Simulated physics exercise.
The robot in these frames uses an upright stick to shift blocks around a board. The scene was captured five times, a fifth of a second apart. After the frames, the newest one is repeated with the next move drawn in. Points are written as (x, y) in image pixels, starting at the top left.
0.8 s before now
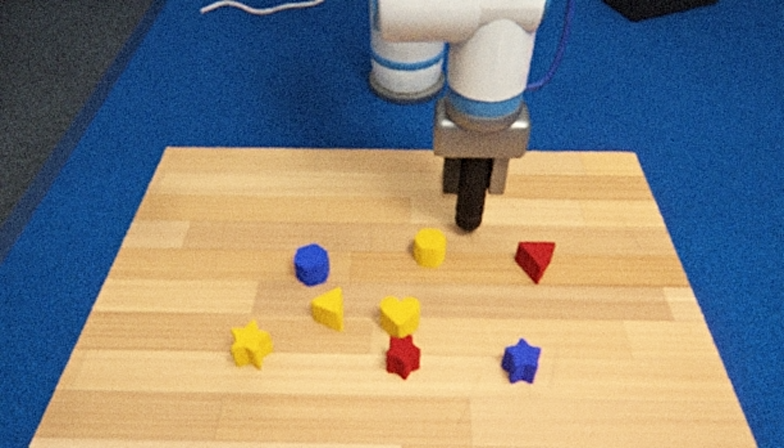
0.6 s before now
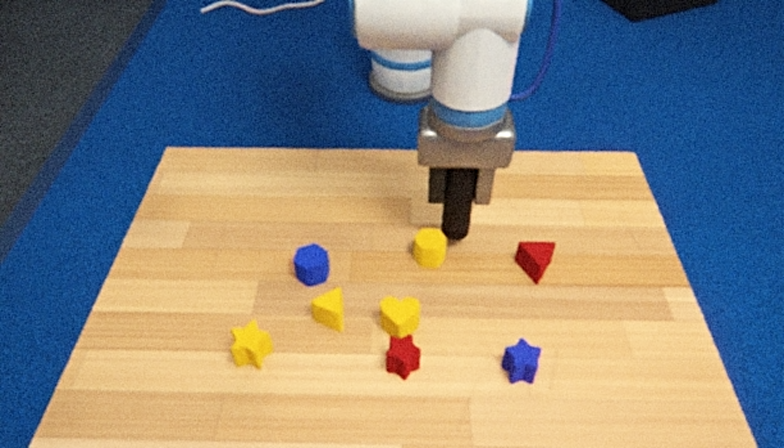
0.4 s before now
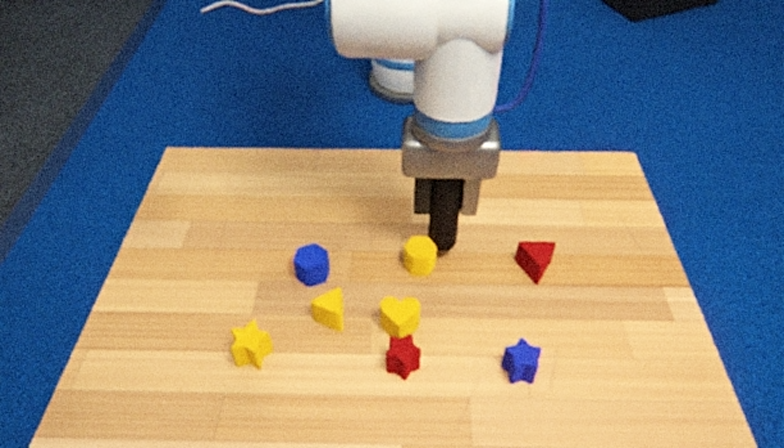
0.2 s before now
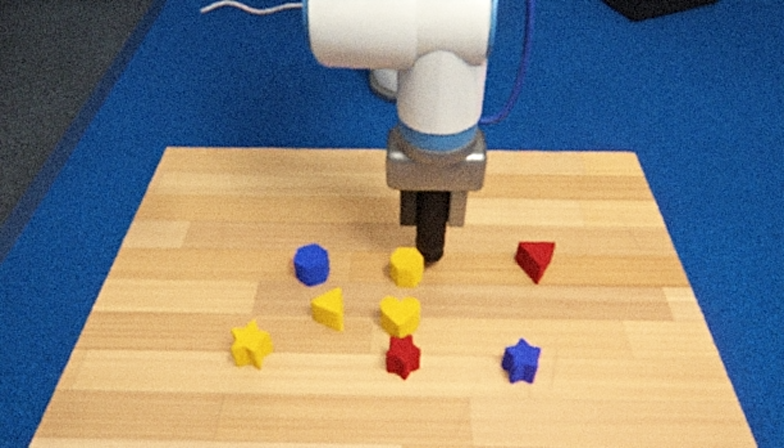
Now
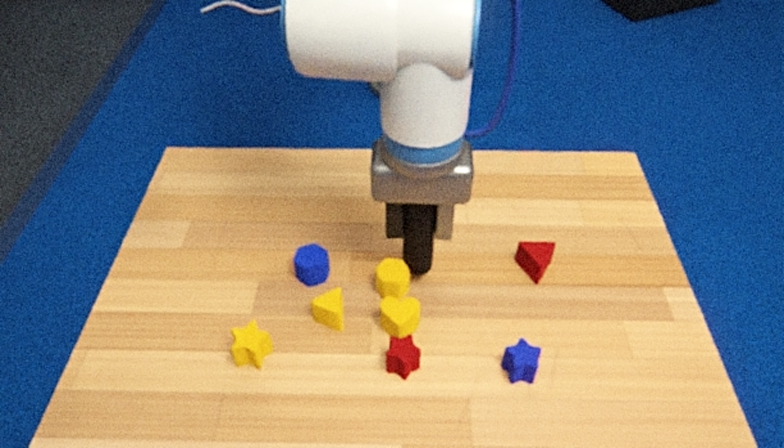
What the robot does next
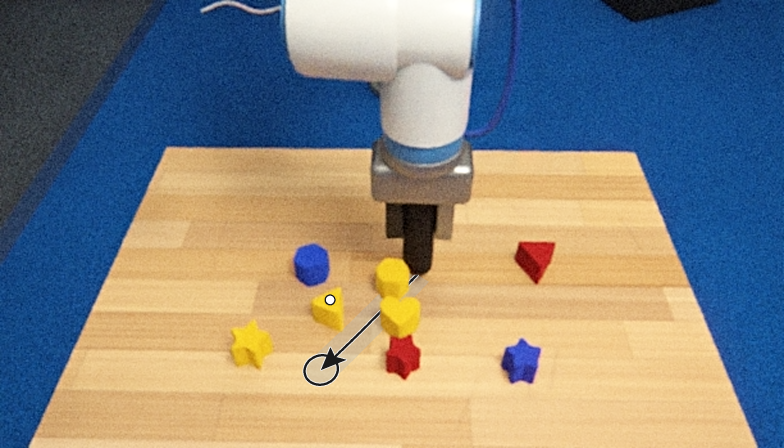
Robot arm with a black stick pushing a yellow hexagonal block left and nearer, toward the yellow heart on a wooden board.
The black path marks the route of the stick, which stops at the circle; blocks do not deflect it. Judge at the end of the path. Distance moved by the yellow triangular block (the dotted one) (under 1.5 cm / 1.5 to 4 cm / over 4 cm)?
Covers 1.5 to 4 cm.
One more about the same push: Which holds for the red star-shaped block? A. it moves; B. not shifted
Answer: B.
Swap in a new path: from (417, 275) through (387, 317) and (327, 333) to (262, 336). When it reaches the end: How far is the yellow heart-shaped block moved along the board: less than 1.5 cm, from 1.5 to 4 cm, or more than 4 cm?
Medium: 1.5 to 4 cm.
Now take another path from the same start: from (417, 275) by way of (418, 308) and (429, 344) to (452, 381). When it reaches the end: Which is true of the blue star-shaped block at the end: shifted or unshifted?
The block you're asking about stays where it is.
The drawn path runs from (417, 275) to (321, 370); the dot is on the yellow triangular block.
What follows on the original path. One third of the way, stick at (388, 295); yellow hexagon at (357, 295), turned 20° clockwise.
Two thirds of the way, stick at (355, 327); yellow triangular block at (300, 303), turned 45° clockwise; yellow hexagon at (320, 317), turned 65° clockwise; yellow heart-shaped block at (394, 317), turned 60° anticlockwise.
At the end, stick at (320, 361); yellow triangular block at (297, 302), turned 60° clockwise; yellow hexagon at (302, 326), turned 125° clockwise; yellow heart-shaped block at (394, 317), turned 60° anticlockwise; red star-shaped block not moved.
